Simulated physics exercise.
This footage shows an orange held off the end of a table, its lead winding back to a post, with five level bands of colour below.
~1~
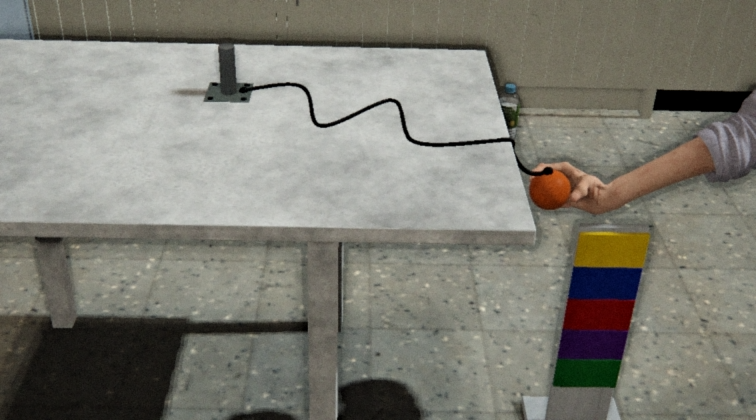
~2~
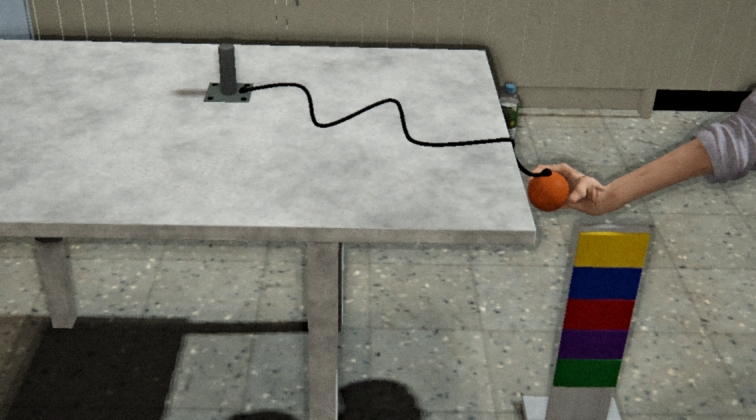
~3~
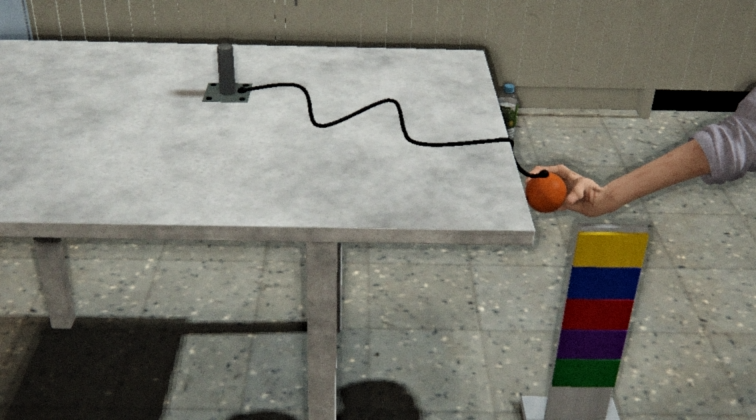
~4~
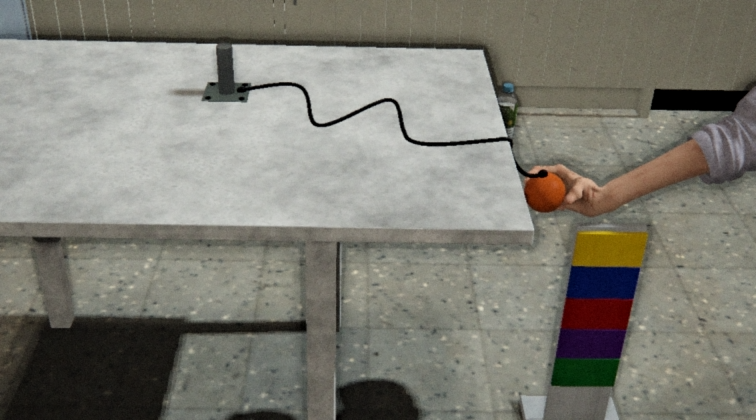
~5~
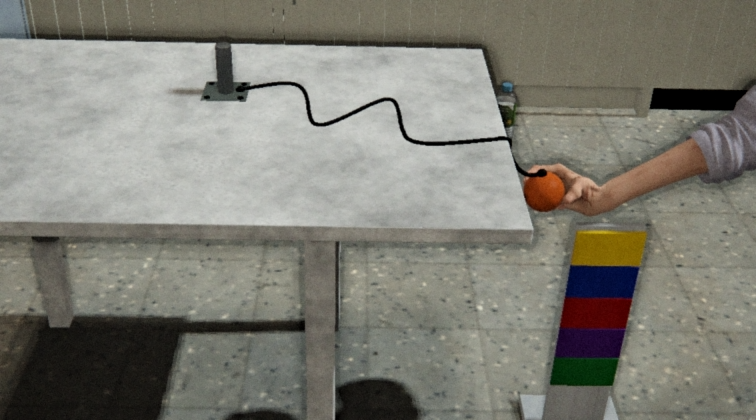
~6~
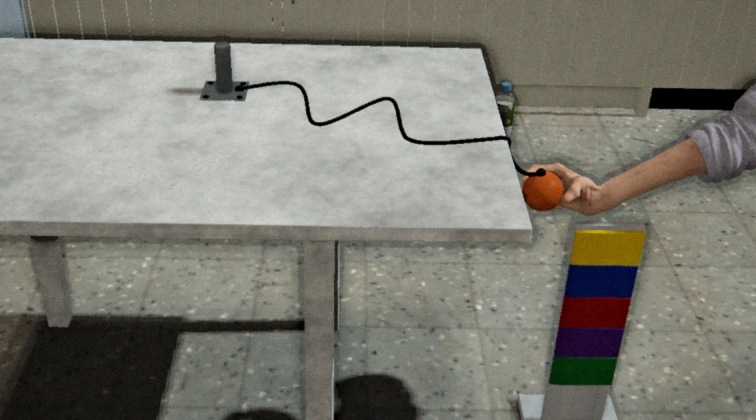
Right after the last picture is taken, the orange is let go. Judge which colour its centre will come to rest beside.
Its centre comes to rest beside purple.
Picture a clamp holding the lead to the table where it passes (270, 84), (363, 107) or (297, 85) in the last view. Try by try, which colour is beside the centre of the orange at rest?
One try after another: Purple, then blue, then purple.
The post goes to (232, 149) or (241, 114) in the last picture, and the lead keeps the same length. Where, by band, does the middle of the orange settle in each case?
Green; green.
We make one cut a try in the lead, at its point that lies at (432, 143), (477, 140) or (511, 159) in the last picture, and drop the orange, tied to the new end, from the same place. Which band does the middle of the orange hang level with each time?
First cut: Yellow; second: Blue; third: Red.
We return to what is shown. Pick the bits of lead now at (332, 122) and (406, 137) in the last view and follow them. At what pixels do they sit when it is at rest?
(404, 114) for the first, (498, 190) for the second.
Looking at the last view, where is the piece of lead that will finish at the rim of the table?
You'll find it somewhere near (397, 108).
Soon after, orange near (516, 323); level with red.
After that, orange near (458, 328); level with purple.
And then, orange near (492, 335); level with purple.
In the end, orange near (478, 332); level with purple. At purple.
